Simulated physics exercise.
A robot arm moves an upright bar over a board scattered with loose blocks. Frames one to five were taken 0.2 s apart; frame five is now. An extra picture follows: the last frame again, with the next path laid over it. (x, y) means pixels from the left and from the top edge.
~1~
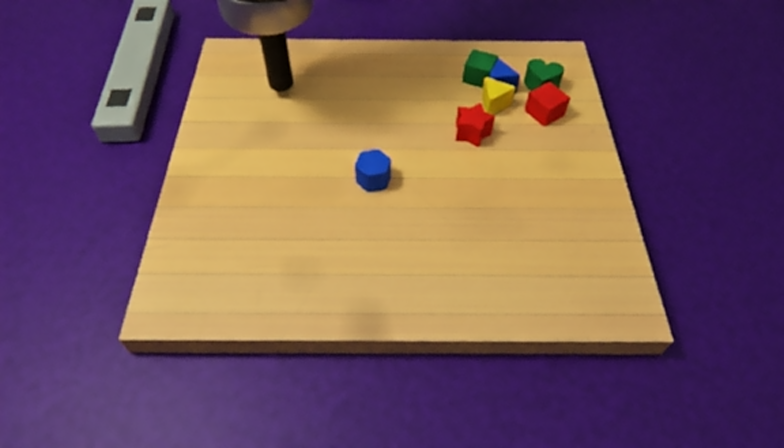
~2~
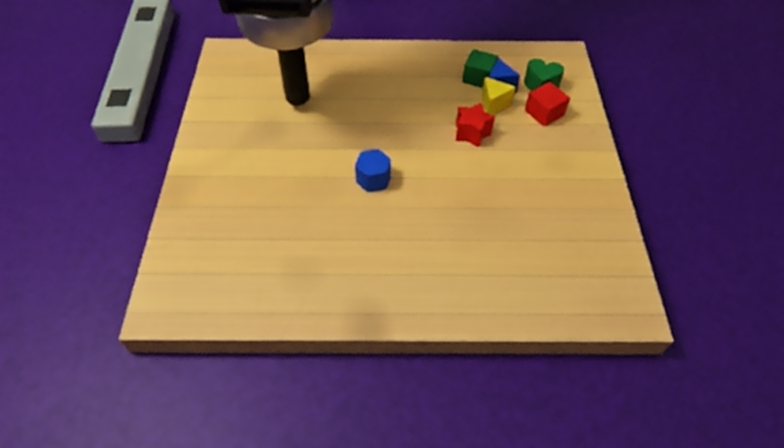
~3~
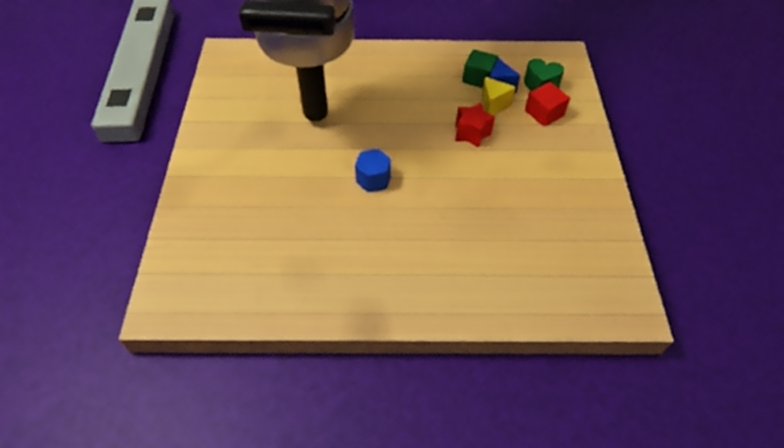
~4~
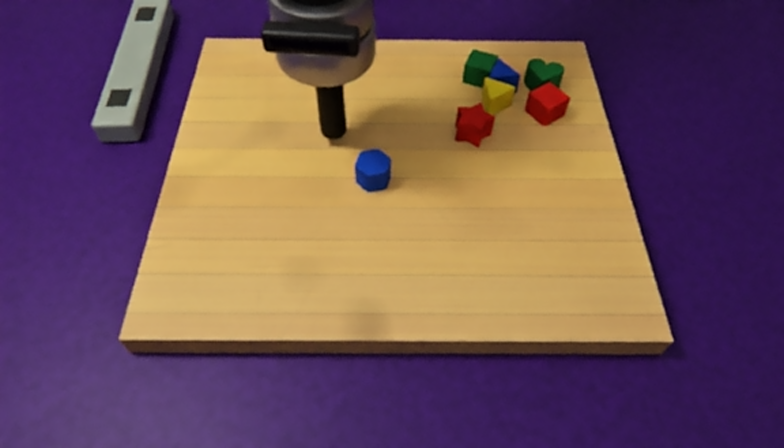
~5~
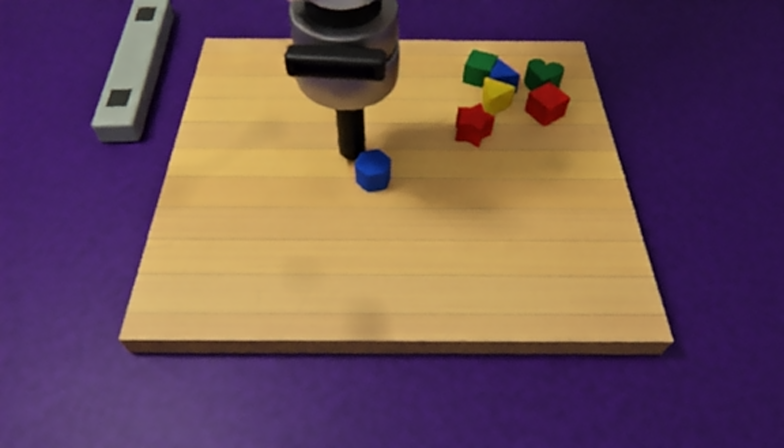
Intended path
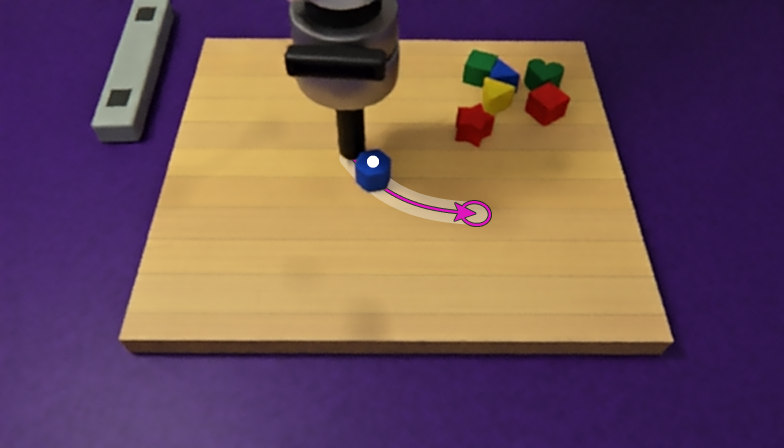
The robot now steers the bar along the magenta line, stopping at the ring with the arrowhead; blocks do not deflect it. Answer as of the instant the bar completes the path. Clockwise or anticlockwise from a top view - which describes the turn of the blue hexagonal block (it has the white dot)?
Clockwise, from overhead.
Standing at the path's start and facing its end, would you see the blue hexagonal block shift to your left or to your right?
Answer: Rightward.
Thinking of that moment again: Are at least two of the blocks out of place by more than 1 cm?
It seems not.
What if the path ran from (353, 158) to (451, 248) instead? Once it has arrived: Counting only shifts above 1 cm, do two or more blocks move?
No, I don't think so.
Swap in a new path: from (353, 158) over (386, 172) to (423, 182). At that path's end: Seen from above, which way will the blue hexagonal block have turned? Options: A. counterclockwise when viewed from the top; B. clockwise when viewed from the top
Choice B: Clockwise when viewed from the top.
Drawn move, from (353, 158) through (382, 187) and (425, 207) to (476, 213); the dot is on the blue hexagonal block.
The first path, step by step. One third of the way, bar at (383, 180); blue hexagonal block at (406, 188), turned 10° anticlockwise.
Two thirds of the way, bar at (426, 200); blue hexagonal block at (449, 212).
At the end, bar at (477, 207); blue hexagonal block at (469, 223), turned 70° clockwise.
